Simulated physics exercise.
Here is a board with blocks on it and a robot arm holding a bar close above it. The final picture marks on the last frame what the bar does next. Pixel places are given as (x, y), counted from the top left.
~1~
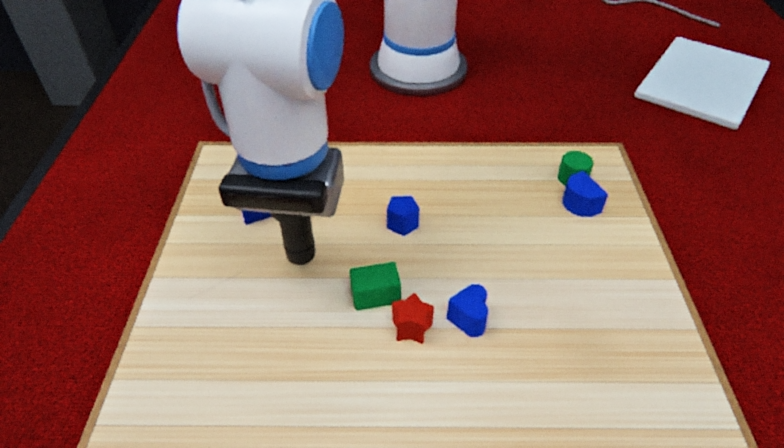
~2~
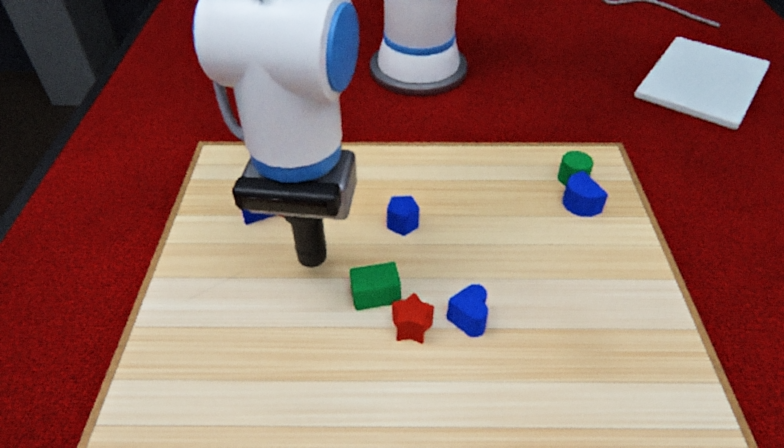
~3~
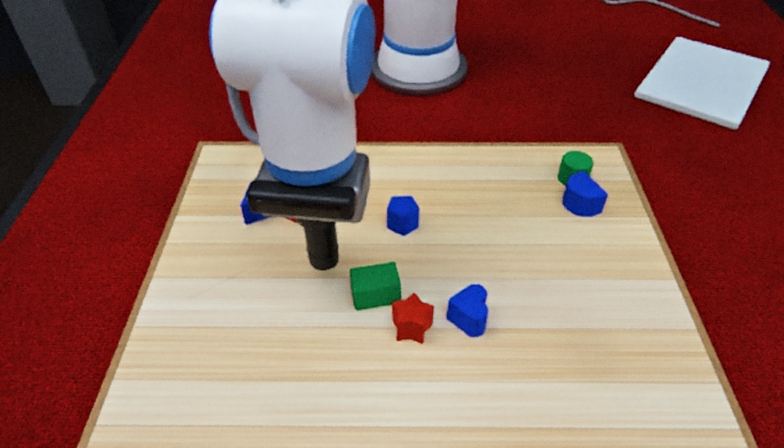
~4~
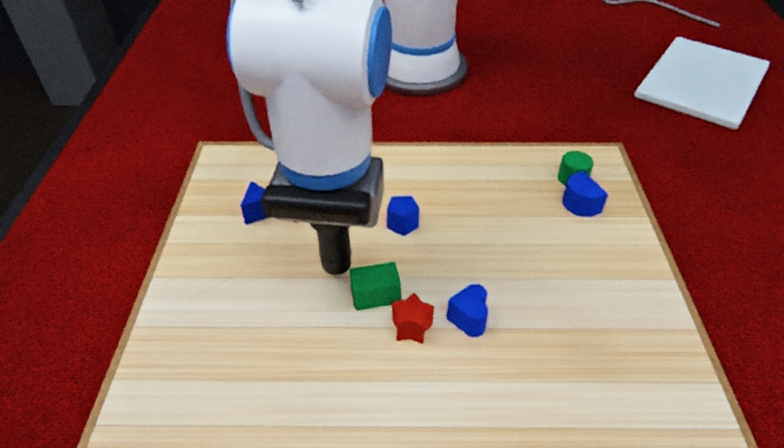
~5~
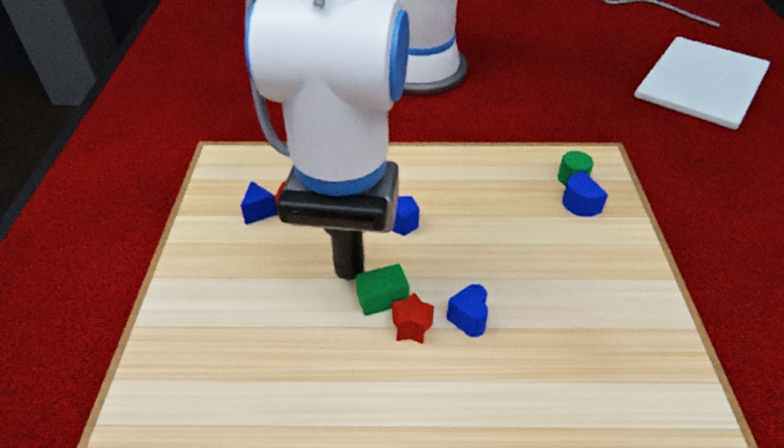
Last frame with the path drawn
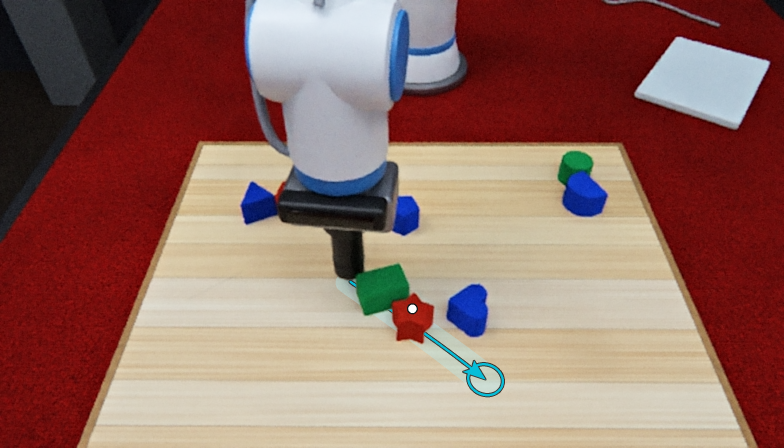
At first, a white robot arm holds a dark bar just above a wooden board, left of a green block, with a red star and several blue blocks nearby. The arm moves slowly right and slightly toward the viewer, then nudges the green block a little to the right.
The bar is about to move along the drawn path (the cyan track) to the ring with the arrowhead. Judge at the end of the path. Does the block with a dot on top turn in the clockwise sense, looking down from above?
The answer is no.
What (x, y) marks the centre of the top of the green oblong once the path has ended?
That would be at about pixel (526, 370).
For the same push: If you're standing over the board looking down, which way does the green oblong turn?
From the top: Counterclockwise.
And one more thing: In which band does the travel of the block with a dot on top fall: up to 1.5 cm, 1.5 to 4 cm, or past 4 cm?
By the end of the path, it will have gone past 4 cm.
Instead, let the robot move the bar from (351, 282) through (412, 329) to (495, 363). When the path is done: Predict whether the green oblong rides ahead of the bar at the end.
By the time the path ends, the green oblong is still sitting right in front of the bar.
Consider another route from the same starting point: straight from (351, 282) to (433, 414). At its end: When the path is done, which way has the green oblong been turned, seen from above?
It twists against the clock when seen from above.
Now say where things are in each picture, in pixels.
In the first picture, bar tip at (301, 255); block tops, green oblong at (375, 276); red star-shaped block at (412, 309); blue heart block at (472, 300).
In the second picture, bar at (312, 257); blocks unchanged.
In the third picture, bar at (324, 260); blocks unchanged.
In the fourth picture, bar at (337, 265); blocks unchanged.
In the fifth picture, bar at (350, 269); green oblong at (382, 279); red star-shaped block at (412, 309); blue heart block at (472, 300).
Path on the board, from (351, 282) to (485, 379); the dot is on the red star-shaped block.
The first path, step by step. One third of the way, bar at (392, 299); green oblong at (421, 307), turned 25° anticlockwise; red star-shaped block at (448, 327), turned 15° anticlockwise.
Two thirds of the way, bar at (439, 331); green oblong at (471, 338), turned 35° anticlockwise; red star-shaped block at (505, 356), turned 25° anticlockwise; blue heart block at (476, 300).
At the end, bar at (488, 368); green oblong at (526, 370), turned 60° anticlockwise; red star-shaped block at (566, 377), turned 50° anticlockwise; blue heart block at (476, 300).
